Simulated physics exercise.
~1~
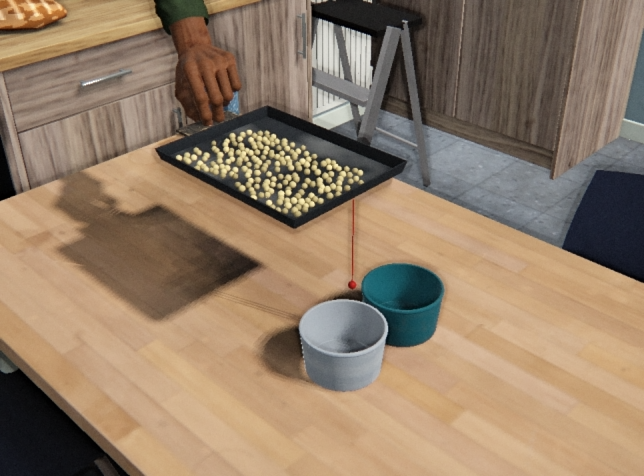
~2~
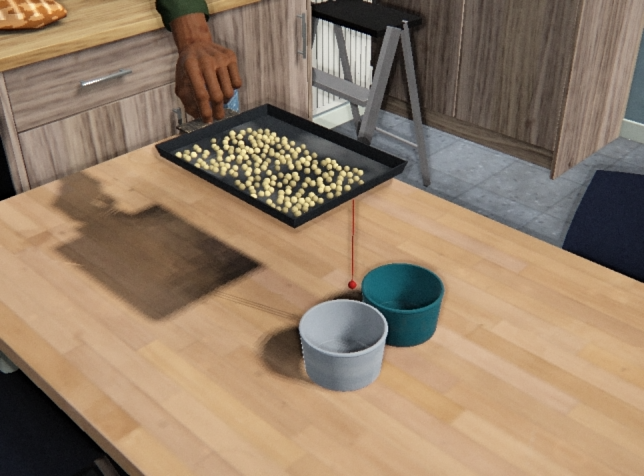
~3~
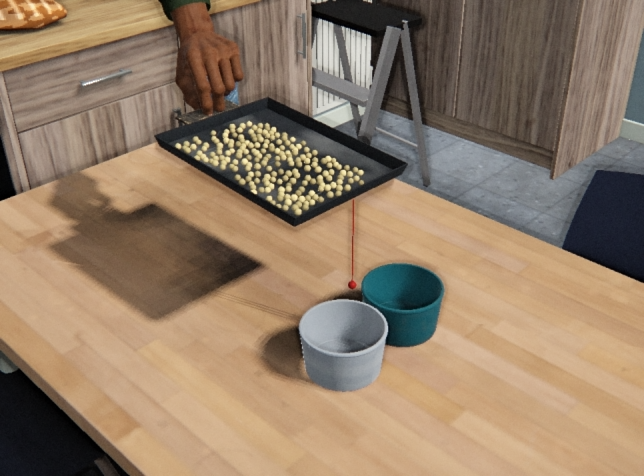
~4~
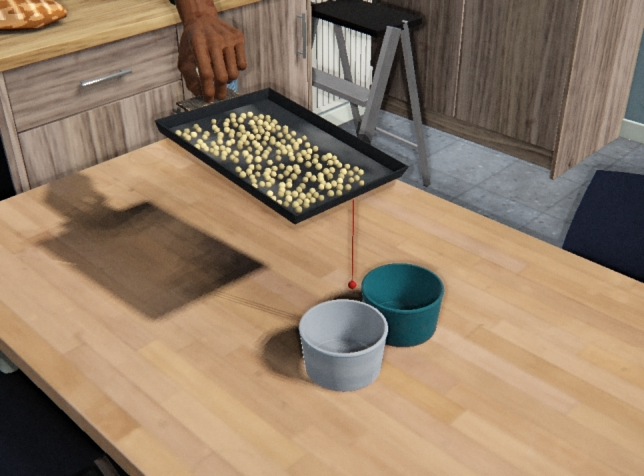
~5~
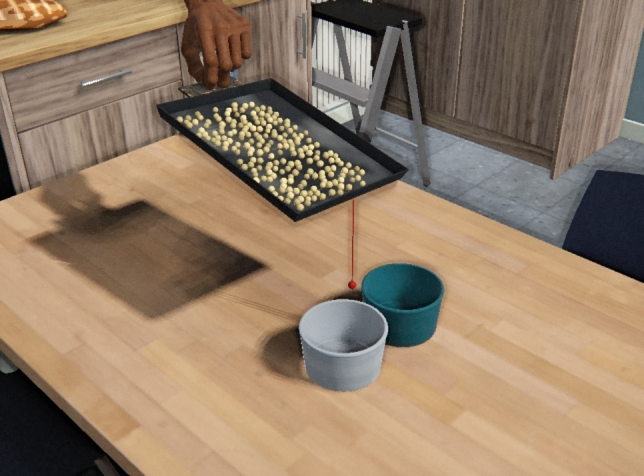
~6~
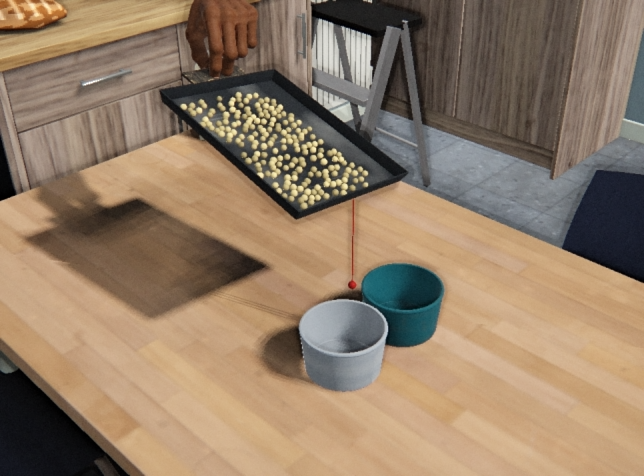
A hand gradually tilts a dark tray of soya beans above a grey and a teal dish.
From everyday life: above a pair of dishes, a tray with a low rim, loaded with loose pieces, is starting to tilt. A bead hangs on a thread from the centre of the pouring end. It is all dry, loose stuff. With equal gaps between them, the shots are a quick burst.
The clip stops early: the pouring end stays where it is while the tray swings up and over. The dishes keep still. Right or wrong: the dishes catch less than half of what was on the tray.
Wrong - they catch more than half.
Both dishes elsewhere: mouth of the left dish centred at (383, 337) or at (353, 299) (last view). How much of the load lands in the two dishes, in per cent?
10 %, 90 %.
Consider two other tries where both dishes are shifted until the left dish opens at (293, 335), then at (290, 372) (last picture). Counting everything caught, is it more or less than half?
Earlier try a minority share, later try a minority share.
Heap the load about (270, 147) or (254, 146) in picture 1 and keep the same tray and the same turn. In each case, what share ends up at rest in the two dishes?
Estimate: 70 % first, 60 % second.
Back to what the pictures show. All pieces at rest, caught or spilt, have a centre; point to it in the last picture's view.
Resting centre, last picture - approx. (409, 314).
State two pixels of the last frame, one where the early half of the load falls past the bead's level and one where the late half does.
I'd place the first part at (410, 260) and the rest at (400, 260).
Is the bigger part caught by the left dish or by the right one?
It is the right dish.
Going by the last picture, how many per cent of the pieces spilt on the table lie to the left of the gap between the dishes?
10 in a hundred, roughly.
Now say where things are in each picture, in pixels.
In the first frame, corners of the pouring end at (294, 217) and (402, 161), level; middle of the load at (265, 166), soya beans; left dish at (375, 362); right dish at (433, 319); bead on its thread at (352, 285).
In the second frame, corners of the pouring end at (294, 216) and (402, 162), level; middle of the load at (265, 164).
In the third frame, corners of the pouring end at (295, 215) and (403, 163), tipped barely, lowest at the right corner; middle of the load at (266, 160).
In the fourth frame, corners of the pouring end at (296, 212) and (403, 166), tipped a little, lowest at the right corner; middle of the load at (266, 153).
In the fifth frame, corners of the pouring end at (298, 210) and (404, 168), tipped a little, lowest at the right corner; middle of the load at (268, 146).
In the sixth frame, corners of the pouring end at (300, 208) and (404, 171), tipped clearly, lowest at the right corner; middle of the load at (272, 140); left dish at (375, 362); right dish at (433, 319).
Soon, tray tipped steeply; most on the tray; a stray few outside both; about a quarter in the air.
A while on, tray tipped right over; about a quarter on the tray; about a third in the right dish; about a quarter outside both; about a quarter in the air.
Towards the end, tray tipped past a quarter turn; most in the right dish; about a quarter outside both.
Finally, tray tipped past a quarter turn; none in the left dish; most in the right dish; about a quarter outside both.
